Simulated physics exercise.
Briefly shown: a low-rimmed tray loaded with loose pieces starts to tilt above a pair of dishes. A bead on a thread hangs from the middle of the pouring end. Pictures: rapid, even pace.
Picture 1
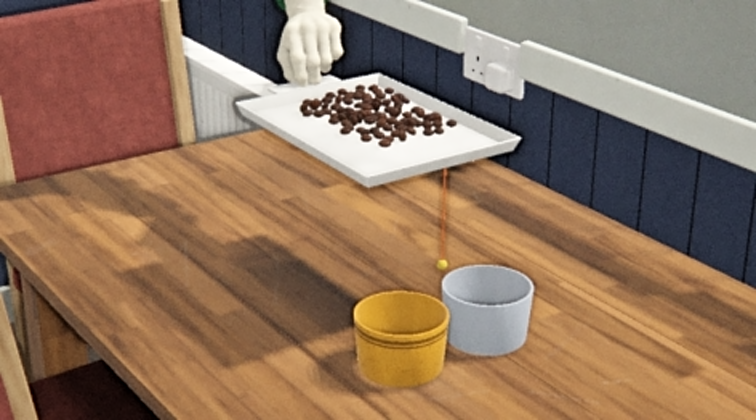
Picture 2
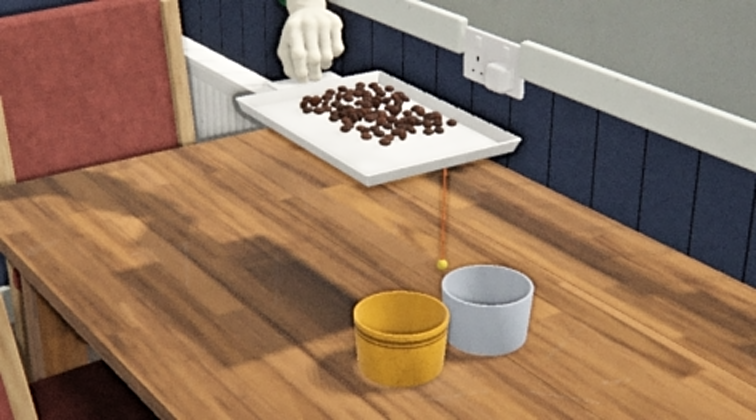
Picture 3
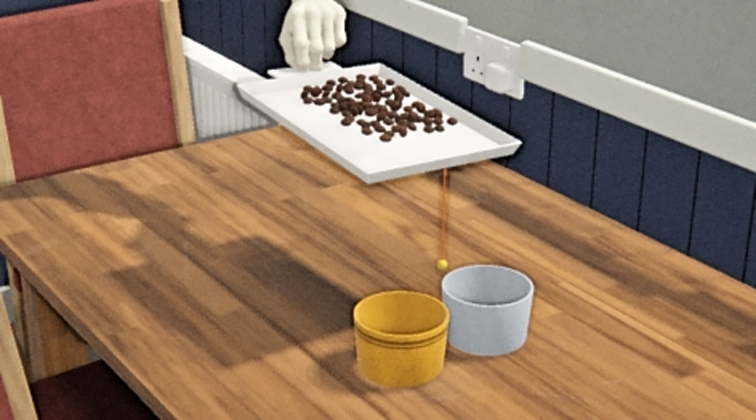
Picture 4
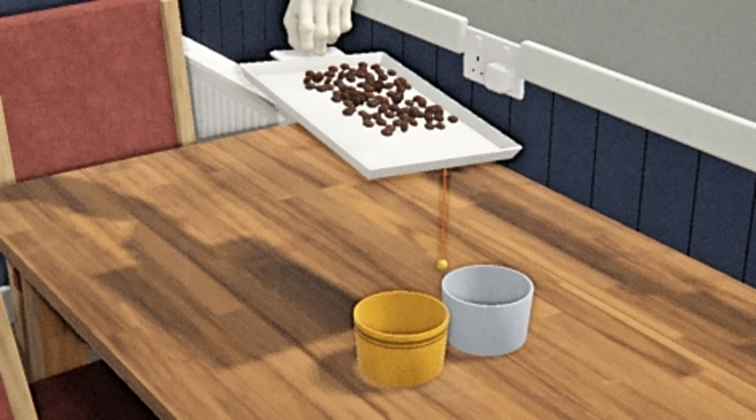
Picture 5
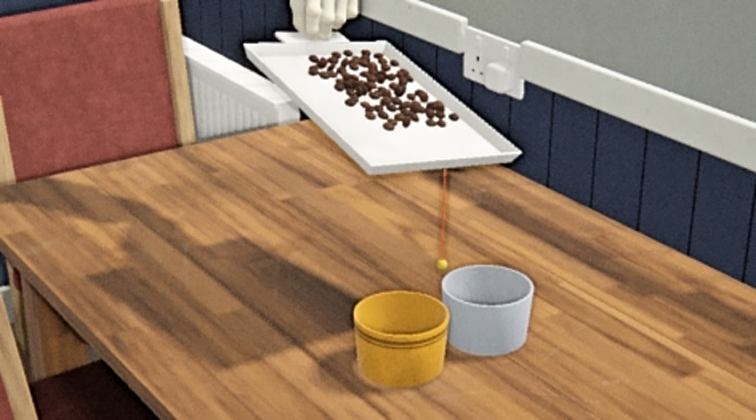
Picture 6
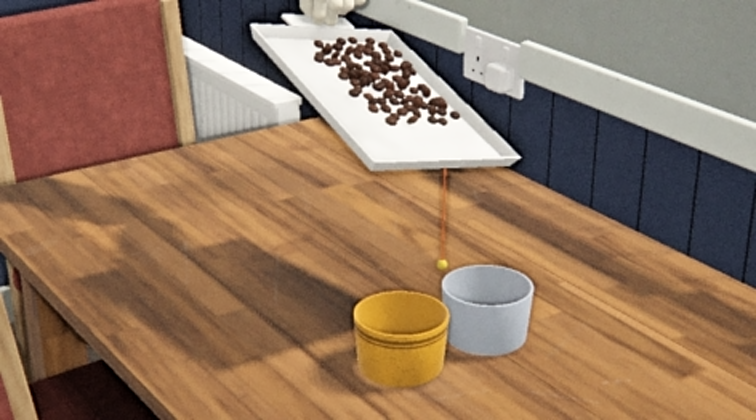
A white tray scattered with small dark brown pieces is held by a pale hand above a wooden table, seen from slightly above in a room with a red chair and navy panelling. Below are a yellow dish on the left and a pale grey one on the right, with a yellow bead hanging on an orange thread. The hand steadily raises the tray's far end, tilting it towards the front right, while the pieces keep their places on it and the camera stays still.
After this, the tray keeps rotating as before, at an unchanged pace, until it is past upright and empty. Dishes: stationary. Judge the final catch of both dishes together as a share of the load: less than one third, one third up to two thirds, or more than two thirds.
The way it goes, the dishes gather fewer than one piece in three.
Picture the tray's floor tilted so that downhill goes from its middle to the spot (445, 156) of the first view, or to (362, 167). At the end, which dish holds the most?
The first tilt favours the right-side dish and the second favours the left-side dish.
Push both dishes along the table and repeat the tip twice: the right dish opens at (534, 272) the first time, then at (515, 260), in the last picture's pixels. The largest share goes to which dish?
One: Right. Two: Right.
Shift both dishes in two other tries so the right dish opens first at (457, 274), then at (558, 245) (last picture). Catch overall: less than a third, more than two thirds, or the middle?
Try 1 - under a third; try 2 - in the middle band.
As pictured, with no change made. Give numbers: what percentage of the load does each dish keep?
In per cent, left near 0 and right near 20.
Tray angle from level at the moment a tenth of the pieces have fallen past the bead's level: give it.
That happens at around 70°.
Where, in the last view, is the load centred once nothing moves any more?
The centre ends up roughly at (548, 322).
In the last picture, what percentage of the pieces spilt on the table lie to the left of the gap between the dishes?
Reading: Around 0 %.
Soon, tray tipped steeply; most on the tray; about a quarter in the air.
A while on, tray tipped past a quarter turn; a stray few on the tray; about a quarter in the right dish; most outside both; a small part in the air.
Towards the end, tray tipped past a quarter turn; about a quarter in the right dish; most outside both.
Finally, tray tipped past a quarter turn; none in the left dish; about a quarter in the right dish; most outside both.
